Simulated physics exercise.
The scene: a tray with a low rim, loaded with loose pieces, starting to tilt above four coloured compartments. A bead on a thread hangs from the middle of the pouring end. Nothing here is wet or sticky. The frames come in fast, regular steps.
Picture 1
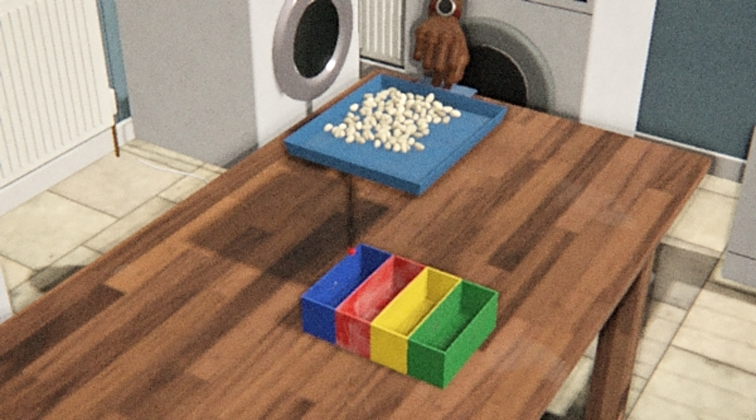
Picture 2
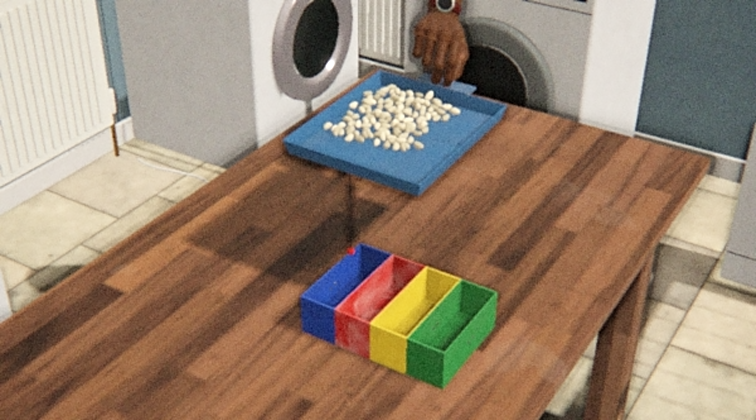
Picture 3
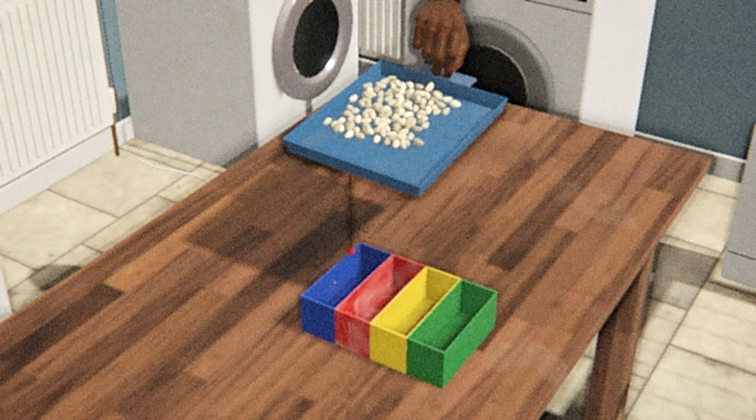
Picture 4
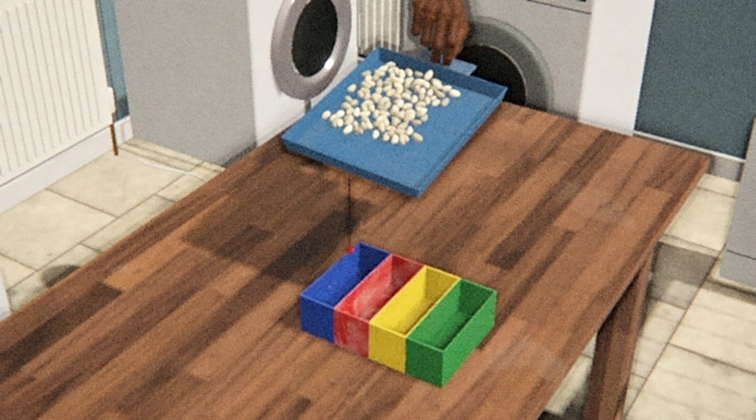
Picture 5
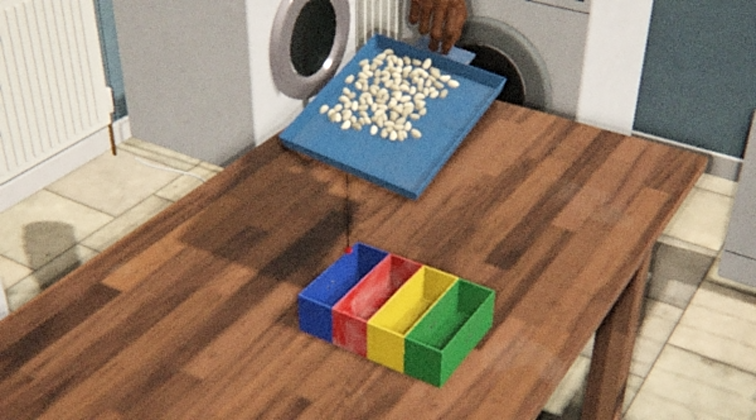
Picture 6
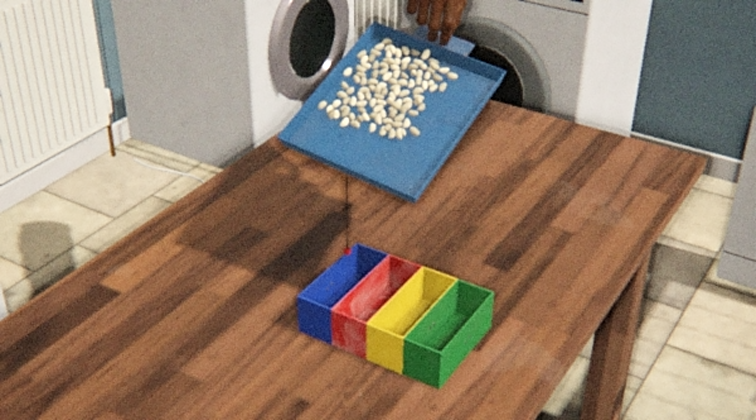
A hand raises the far side of a blue tray of white beans, steadily tilting it.
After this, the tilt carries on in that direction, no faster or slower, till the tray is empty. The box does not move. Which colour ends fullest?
Fullest: The red cell.
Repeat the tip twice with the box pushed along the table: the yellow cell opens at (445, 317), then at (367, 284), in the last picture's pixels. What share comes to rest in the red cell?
In turn 40 and 10 in a hundred.
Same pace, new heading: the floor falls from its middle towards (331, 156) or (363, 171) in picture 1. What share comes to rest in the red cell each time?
The first gives 0 %, the second 20 %.
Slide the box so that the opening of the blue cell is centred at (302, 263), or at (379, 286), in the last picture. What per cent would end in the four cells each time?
Roughly 100 per cent, and 80 per cent.
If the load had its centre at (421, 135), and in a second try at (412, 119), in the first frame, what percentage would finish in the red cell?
The first gives 50 %, the second 50 %.
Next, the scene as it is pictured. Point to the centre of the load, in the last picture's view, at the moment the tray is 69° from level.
Roughly at (383, 179).
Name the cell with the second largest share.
Second comes yellow.
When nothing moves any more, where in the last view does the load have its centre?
Roughly at (379, 325).
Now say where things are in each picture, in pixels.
Corners of the pouring end at (289, 140) and (419, 181), level; middle of the load at (389, 121), white beans; bead on its thread at (351, 251); blue cell at (319, 317); red cell at (354, 331); yellow cell at (389, 345); green cell at (426, 360), in the first picture.
Corners of the pouring end at (289, 139) and (418, 182), level; middle of the load at (389, 119), in the second picture.
Corners of the pouring end at (288, 138) and (418, 183), tipped barely, lowest at the right corner; middle of the load at (389, 114), in the third picture.
Corners of the pouring end at (287, 136) and (417, 186), tipped a little, lowest at the right corner; middle of the load at (388, 105), in the fourth picture.
Corners of the pouring end at (285, 135) and (415, 189), tipped clearly, lowest at the right corner; middle of the load at (386, 98), in the fifth picture.
Corners of the pouring end at (283, 135) and (414, 193), tipped clearly, lowest at the right corner; middle of the load at (385, 92); blue cell at (315, 317); red cell at (349, 331); yellow cell at (385, 345); green cell at (422, 360), in the sixth picture.
Soon after the last picture, tray tipped steeply; nearly all on the tray; a small part falling or outside the box.
A little later, tray tipped past a quarter turn; about a third on the tray; about a quarter in the red cell; about a quarter in the yellow cell; a small part in the blue cell; a stray few in the green cell; a small part falling or outside the box.
Later still, tray tipped past a quarter turn; about half in the red cell; about a third in the yellow cell; about a quarter in the blue cell; a stray few in the green cell; a stray few falling or outside the box.
At rest, tray tipped past a quarter turn; about half in the red cell; about a third in the yellow cell; about a quarter in the blue cell; a stray few in the green cell; a stray few outside the box.
